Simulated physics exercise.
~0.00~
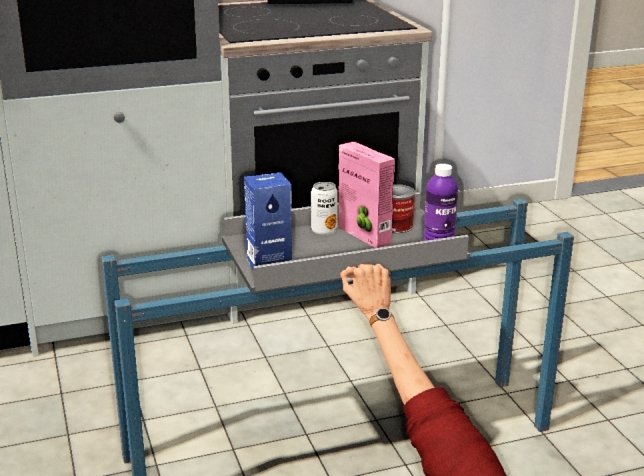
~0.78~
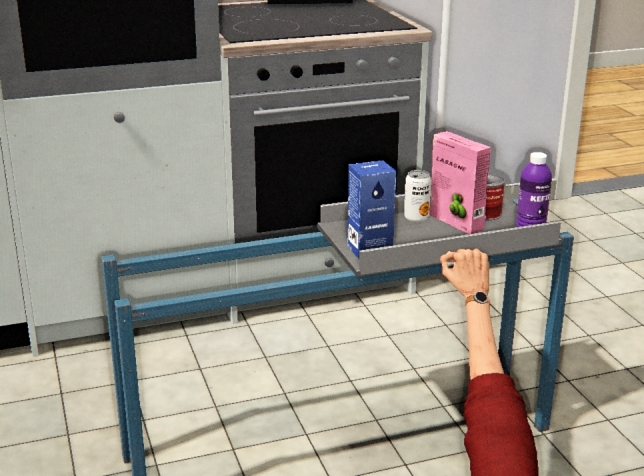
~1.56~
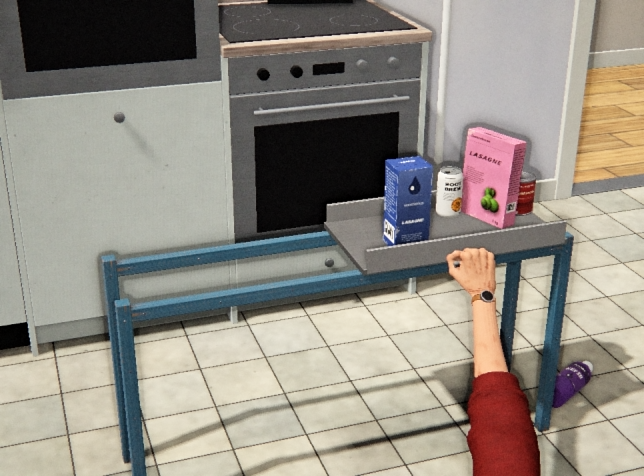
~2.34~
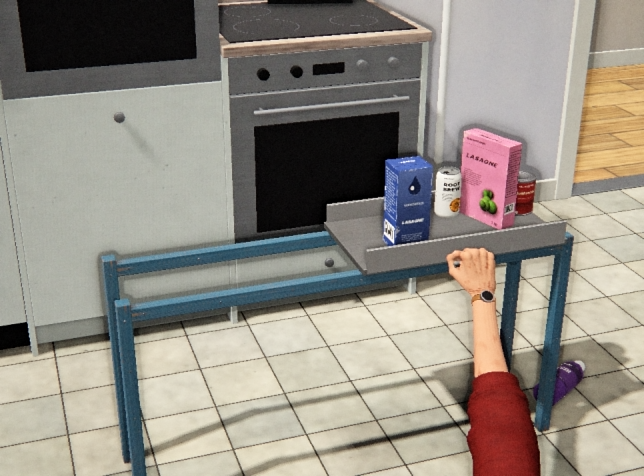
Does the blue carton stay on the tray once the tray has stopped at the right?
Yes, the blue carton stays on the tray and is still standing upright at the end.
